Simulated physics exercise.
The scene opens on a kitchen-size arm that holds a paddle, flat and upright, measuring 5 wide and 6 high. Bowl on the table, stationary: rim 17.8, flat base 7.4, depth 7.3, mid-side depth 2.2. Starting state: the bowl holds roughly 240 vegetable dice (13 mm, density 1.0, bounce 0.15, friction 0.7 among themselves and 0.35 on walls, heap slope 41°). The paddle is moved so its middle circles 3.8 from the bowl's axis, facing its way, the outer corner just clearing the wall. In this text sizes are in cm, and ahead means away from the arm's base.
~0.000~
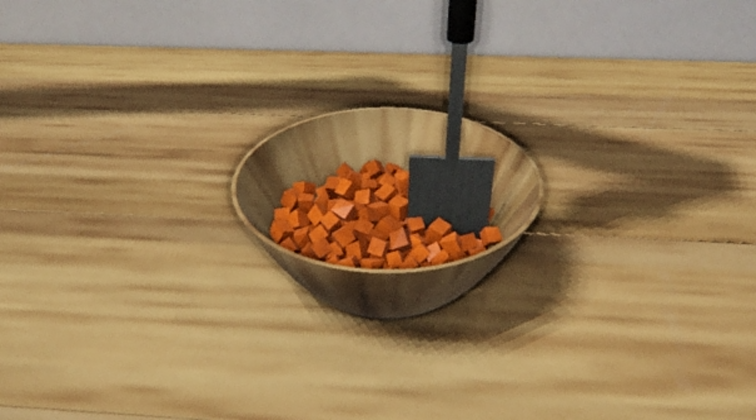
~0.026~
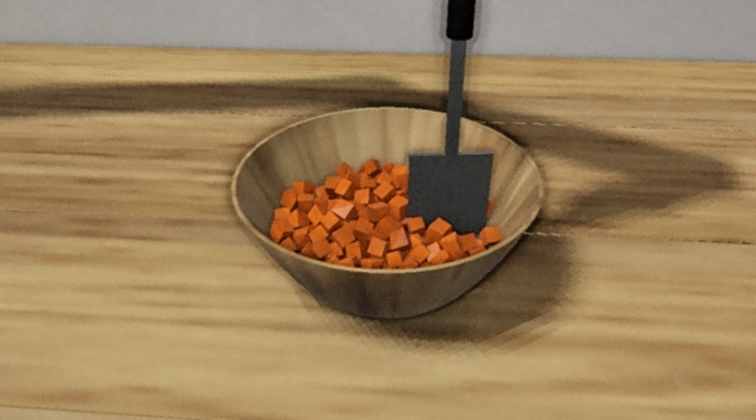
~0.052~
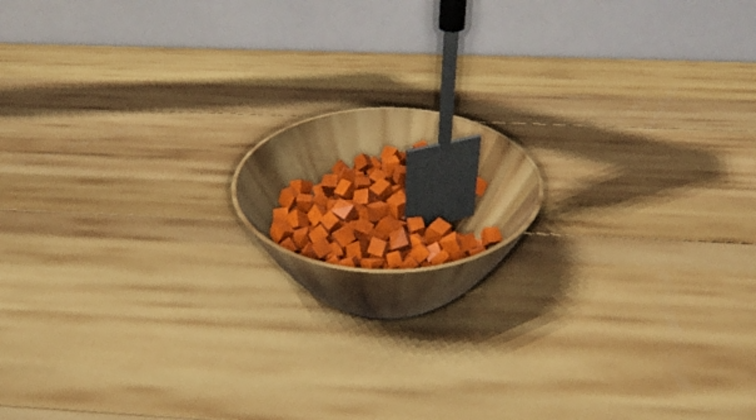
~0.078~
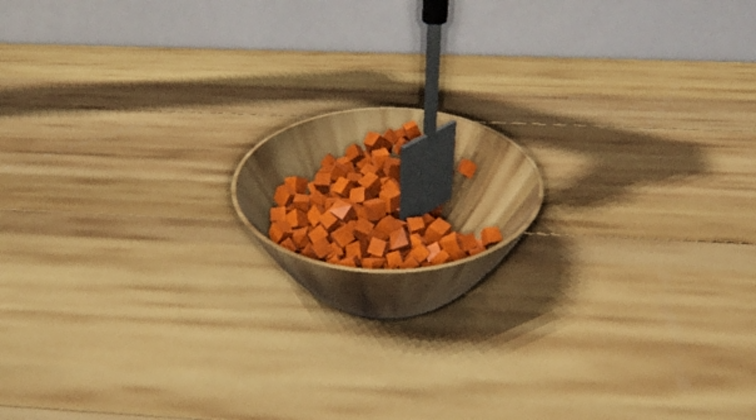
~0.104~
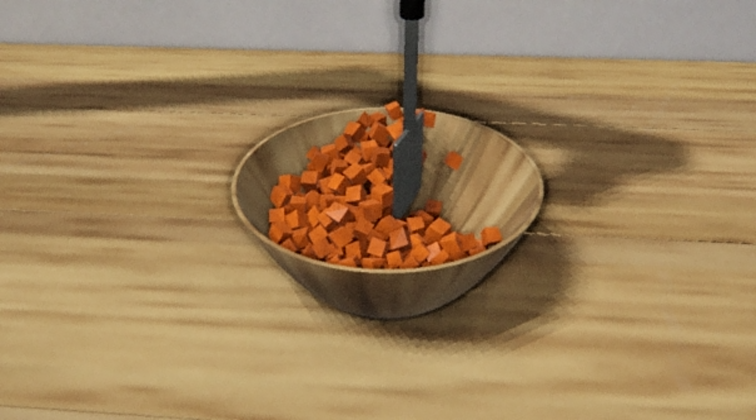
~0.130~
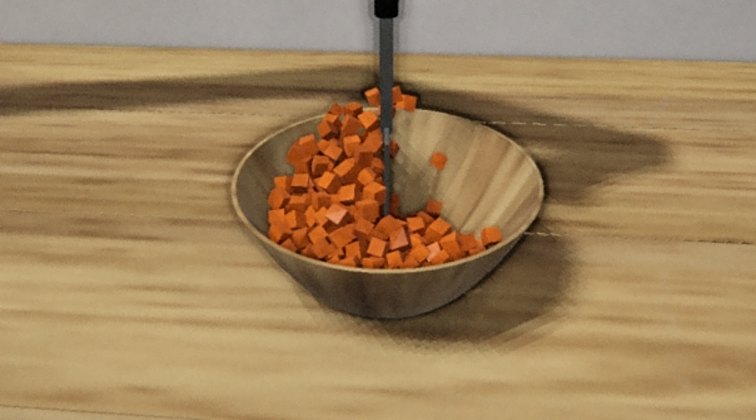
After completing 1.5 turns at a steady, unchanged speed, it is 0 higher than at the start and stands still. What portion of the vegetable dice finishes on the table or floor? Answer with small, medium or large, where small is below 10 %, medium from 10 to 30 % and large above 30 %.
It is large.
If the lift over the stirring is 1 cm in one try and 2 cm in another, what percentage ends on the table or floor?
Near 40 in a hundred, then 35 in a hundred.
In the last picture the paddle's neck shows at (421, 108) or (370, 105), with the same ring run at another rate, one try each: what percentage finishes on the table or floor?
Some 25 and 50 %.
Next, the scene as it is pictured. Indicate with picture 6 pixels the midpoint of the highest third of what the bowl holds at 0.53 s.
I'd put it close to (382, 138).
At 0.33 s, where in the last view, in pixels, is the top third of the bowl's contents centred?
At about (439, 238).
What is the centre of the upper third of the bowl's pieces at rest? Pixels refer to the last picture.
Around (335, 261).
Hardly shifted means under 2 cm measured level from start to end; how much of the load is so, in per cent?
Near 5 % of the pieces.
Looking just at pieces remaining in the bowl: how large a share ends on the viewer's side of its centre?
Some 70 per cent.
After 0.33 s, 266° round, highest piece 10 above the table; 202 in the bowl, 12 on the table or floor, 30 in flight or on the tool.
After 0.53 s, 77° round, highest piece 9 above the table; 165 in the bowl, 62 on the table or floor, 17 in flight or on the tool.
After 0.82 s, 180° round, highest piece 8 above the table; 147 in the bowl, 96 on the table or floor, 1 in flight or on the tool.
After 1.52 s, 180° round, highest piece 7 above the table; 147 in the bowl, 97 on the table or floor.
In the end, 147 in the bowl, 97 on the table or floor. That is 40 % on the table or floor.
